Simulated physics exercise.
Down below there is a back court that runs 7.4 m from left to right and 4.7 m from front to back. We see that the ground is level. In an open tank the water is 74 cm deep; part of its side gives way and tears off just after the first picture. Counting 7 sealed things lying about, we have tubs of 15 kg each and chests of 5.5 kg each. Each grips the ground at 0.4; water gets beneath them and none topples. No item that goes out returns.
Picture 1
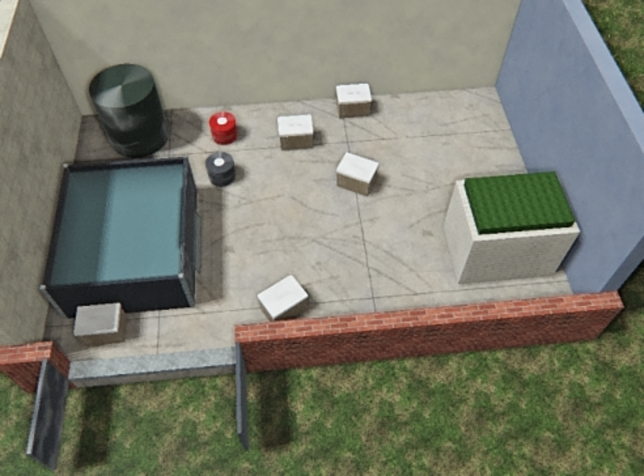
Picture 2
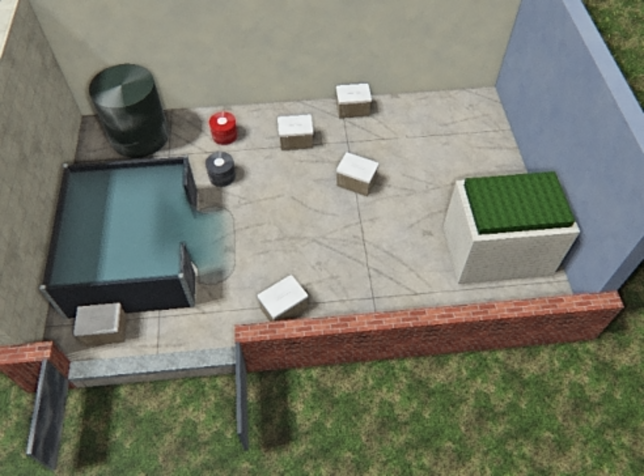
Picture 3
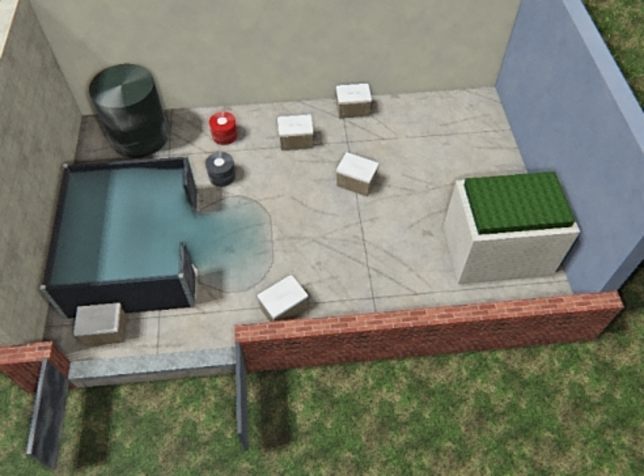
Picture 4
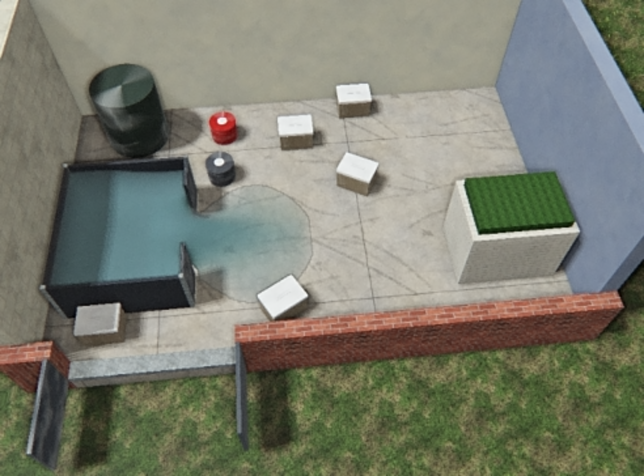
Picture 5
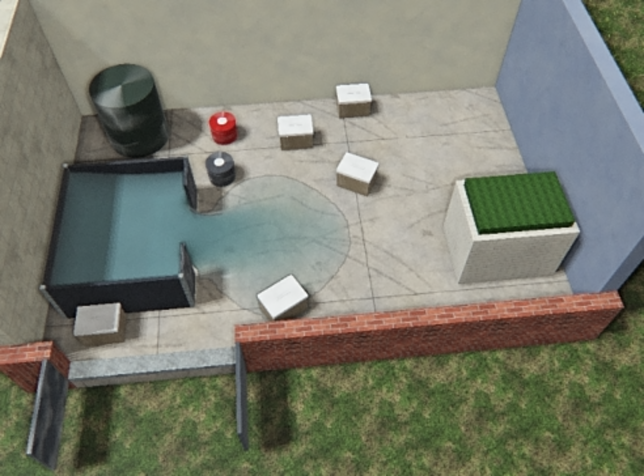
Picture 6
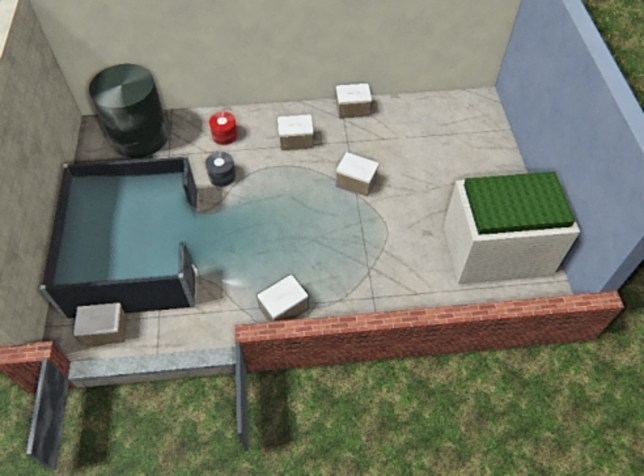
Water pouring through a gap in a dark tank's right side and spreading across a paved yard among unmoving pale blocks.
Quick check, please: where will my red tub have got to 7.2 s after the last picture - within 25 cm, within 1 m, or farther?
Distance: Middling.
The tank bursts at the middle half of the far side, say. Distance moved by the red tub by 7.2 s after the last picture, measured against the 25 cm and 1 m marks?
Well, the red tub goes a long way then.
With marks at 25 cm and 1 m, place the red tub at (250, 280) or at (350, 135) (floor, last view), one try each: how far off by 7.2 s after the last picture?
Swept far; swept far.
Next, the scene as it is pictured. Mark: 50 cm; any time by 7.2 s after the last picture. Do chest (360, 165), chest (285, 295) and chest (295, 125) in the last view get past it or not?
Beyond, beyond, beyond.
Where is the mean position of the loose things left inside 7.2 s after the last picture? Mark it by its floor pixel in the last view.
I'd put it around (215, 191).
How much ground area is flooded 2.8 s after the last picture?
That flooded area is roughly 26 m2.
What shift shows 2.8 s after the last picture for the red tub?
Roughly 0 cm by then.
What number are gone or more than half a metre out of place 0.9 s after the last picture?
It comes to 1.
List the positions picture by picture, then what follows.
The first frame shows the red tub at (222, 121) rests on the ground; water covers 3.4 m2; 0 of 7 have shifted.
The second frame shows the red tub at (222, 121) rests on the ground; 4.1 m2 under water; 0 of 7 have shifted.
The third frame shows the red tub at (222, 121), on the bottom; water covers 5.0 m2; 0 of 7 have shifted.
The fourth frame shows the red tub at (222, 121) rests on the ground; 6.2 m2 under water; 0 of 7 have shifted.
The fifth frame shows the red tub at (222, 121), on the bottom; water covers 7.5 m2; 0 of 7 have shifted.
The sixth frame shows the red tub at (222, 121), on the bottom; water covers 9.0 m2; 0 of 7 have shifted.
Then, 0.9 s after the last picture the red tub is near (222, 121), 0.0 m from its start, aground; 0 of 7 are out; 1 afloat.
Then, 2.8 s after the last picture the red tub is near (222, 121), 0.0 m from its start, aground; 0 of 7 are out; 4 afloat.
Then, 4.8 s after the last picture the red tub is near (222, 121), 0.0 m from its start, aground; 0 of 7 are out; 3 afloat.
Then, 7.2 s after the last picture the red tub is near (198, 127), 0.4 m from its start, aground; 0 of 7 are out; 4 afloat.
